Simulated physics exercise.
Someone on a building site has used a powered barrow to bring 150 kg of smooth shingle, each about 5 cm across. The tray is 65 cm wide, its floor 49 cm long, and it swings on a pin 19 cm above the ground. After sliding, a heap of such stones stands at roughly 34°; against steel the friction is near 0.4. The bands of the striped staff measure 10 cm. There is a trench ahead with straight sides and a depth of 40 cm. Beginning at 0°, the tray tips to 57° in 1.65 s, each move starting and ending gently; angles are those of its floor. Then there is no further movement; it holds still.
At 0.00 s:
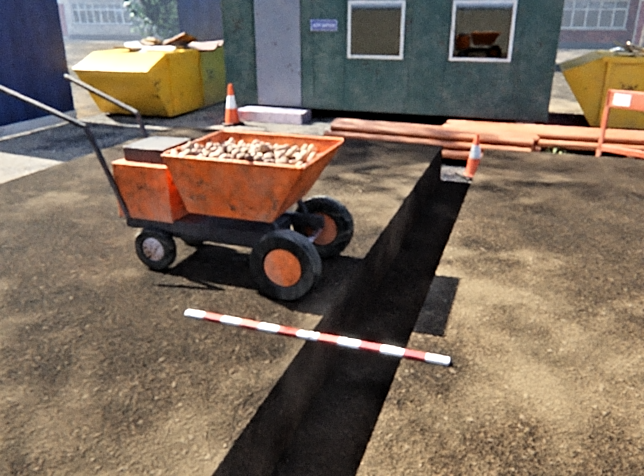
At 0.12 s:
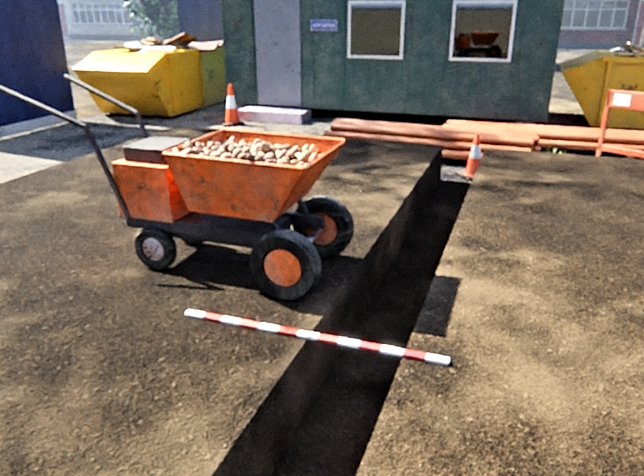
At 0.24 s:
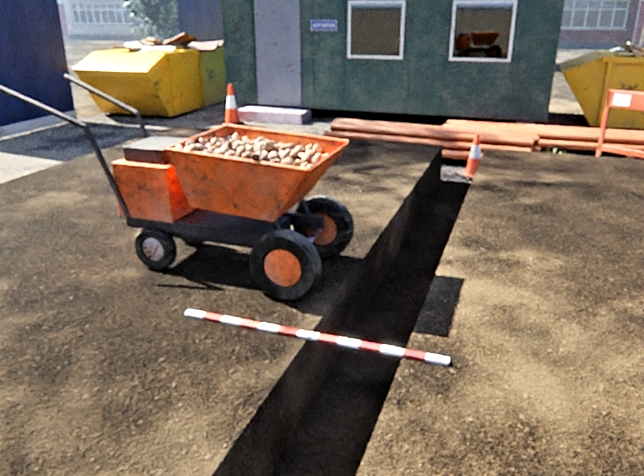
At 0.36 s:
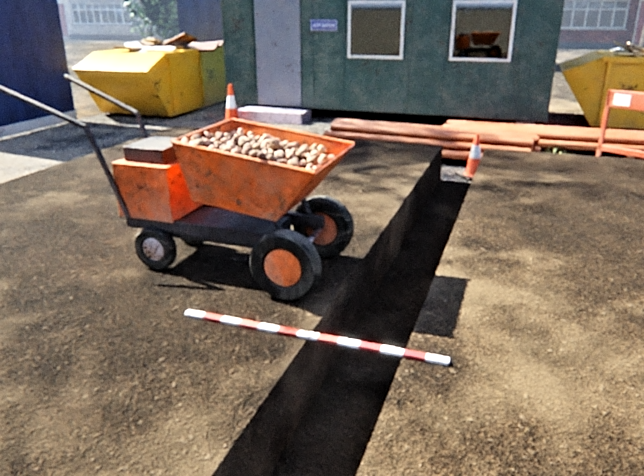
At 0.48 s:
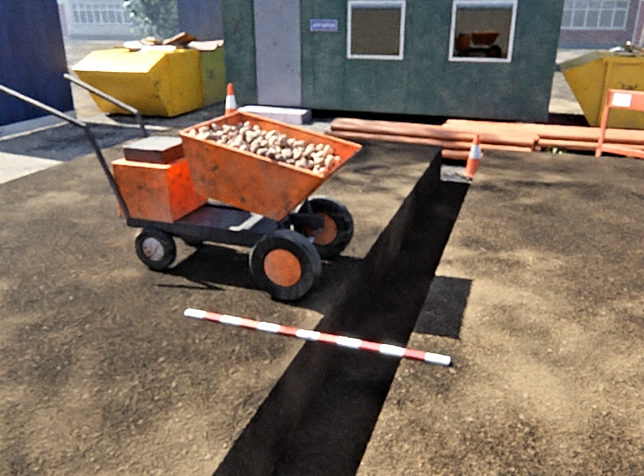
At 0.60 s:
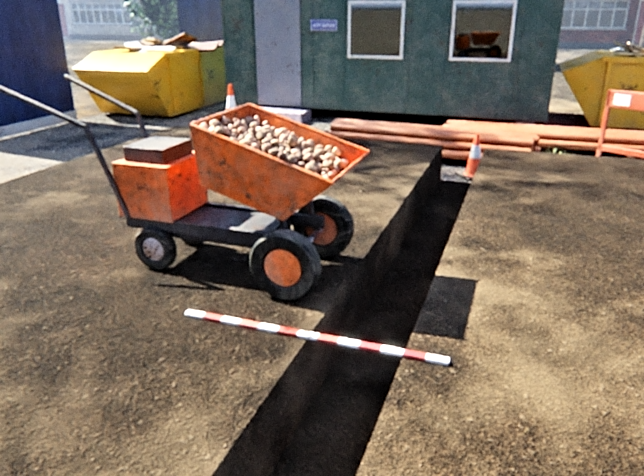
The orange tray of a barrow, loaded with smooth stones, tilted slowly toward the trench on its right, its back end rising off the frame while the wheels and striped staff stayed still.
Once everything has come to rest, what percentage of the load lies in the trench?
38 %.
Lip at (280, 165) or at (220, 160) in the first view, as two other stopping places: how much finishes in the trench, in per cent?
First spot about 55, second spot about 45 per cent.
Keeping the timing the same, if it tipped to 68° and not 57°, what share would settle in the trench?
It would come to about 55 percent.
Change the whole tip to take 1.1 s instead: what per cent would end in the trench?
Then some 35 per cent would.
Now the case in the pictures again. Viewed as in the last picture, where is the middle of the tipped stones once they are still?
I'd put it close to (411, 346).
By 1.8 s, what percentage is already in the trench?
Some 10 per cent.
After 1.2 s the floor is at 48°; 100 % in the tray; the foremost stones are at (382, 215).
After 1.8 s the floor is at 57°; 81 % in the tray, 11 % in the trench, 7 % past the trench; the foremost stones are at (472, 303).
After 2.1 s the floor is at 57°; 64 % in the tray, 17 % in the trench, 19 % past the trench; the foremost stones are at (532, 301).
After 4.1 s the floor is at 57°; 40 % in the tray, 38 % in the trench, 22 % past the trench; the foremost stones are at (590, 316).
